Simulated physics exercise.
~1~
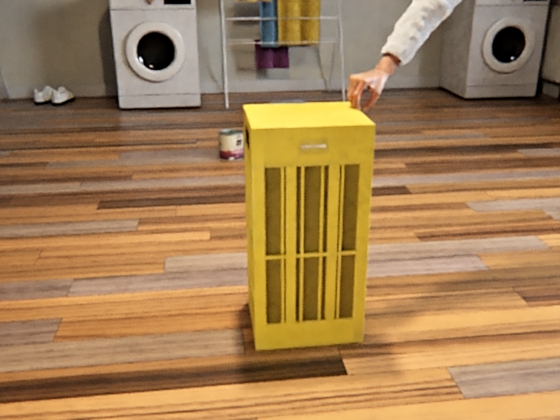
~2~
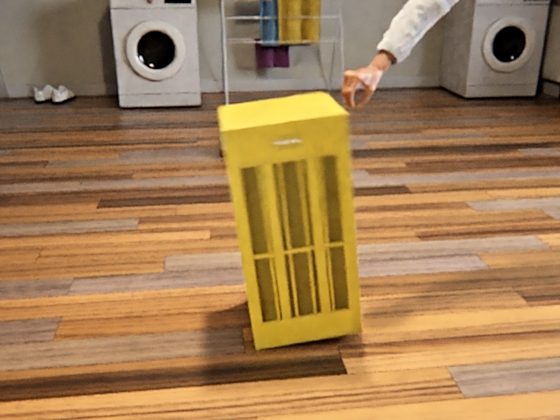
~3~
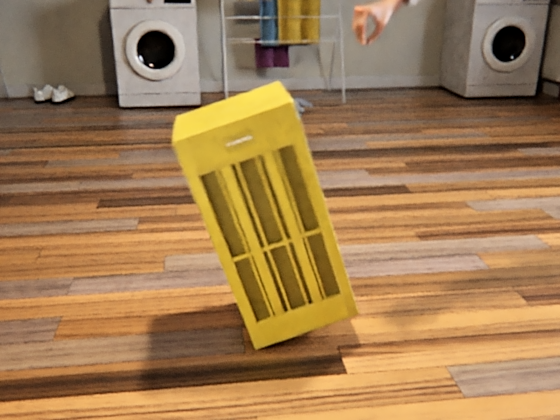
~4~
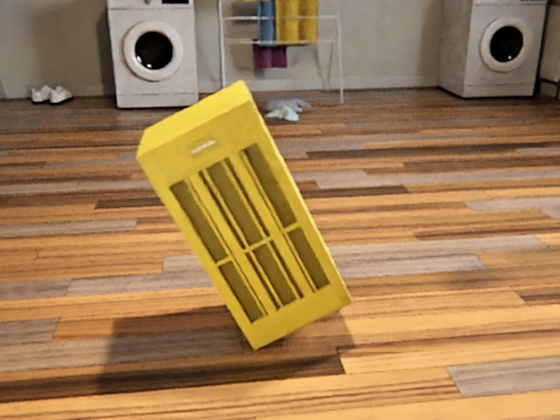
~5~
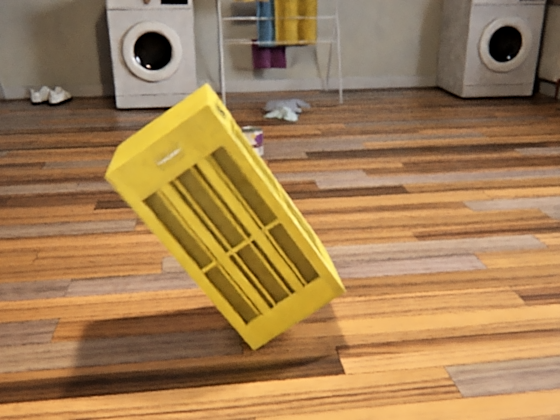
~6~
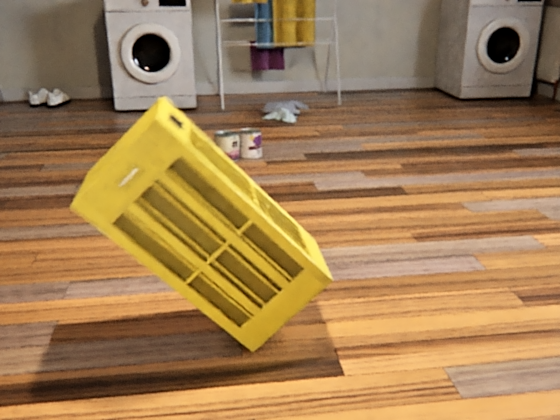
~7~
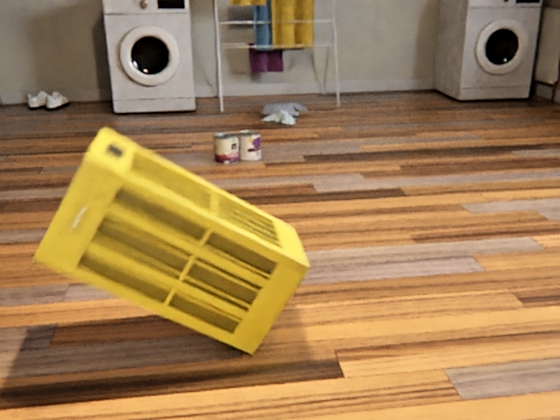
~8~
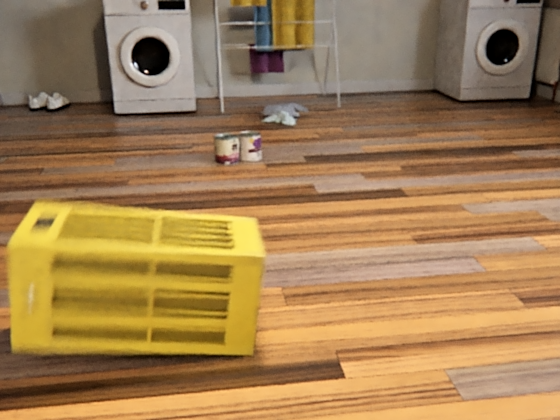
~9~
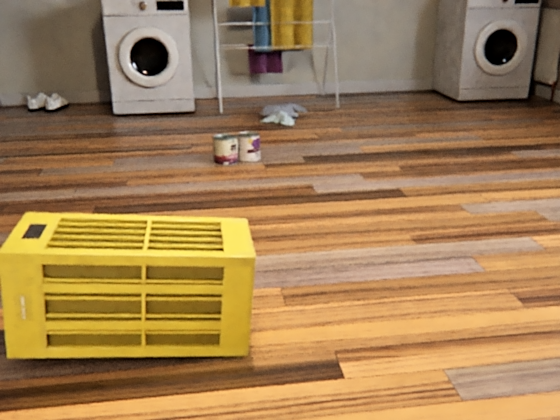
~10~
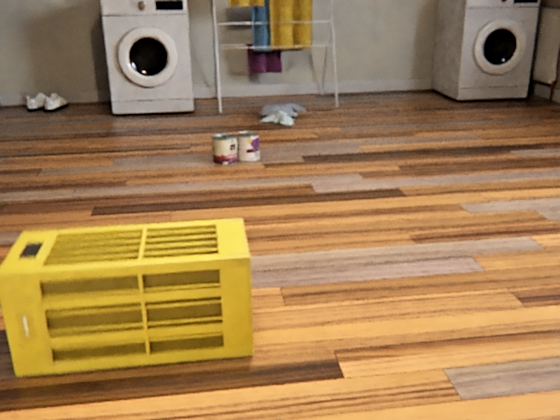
Tall yellow crate tipping left after a hand pushes its top, toppling onto its side on a striped wood floor.
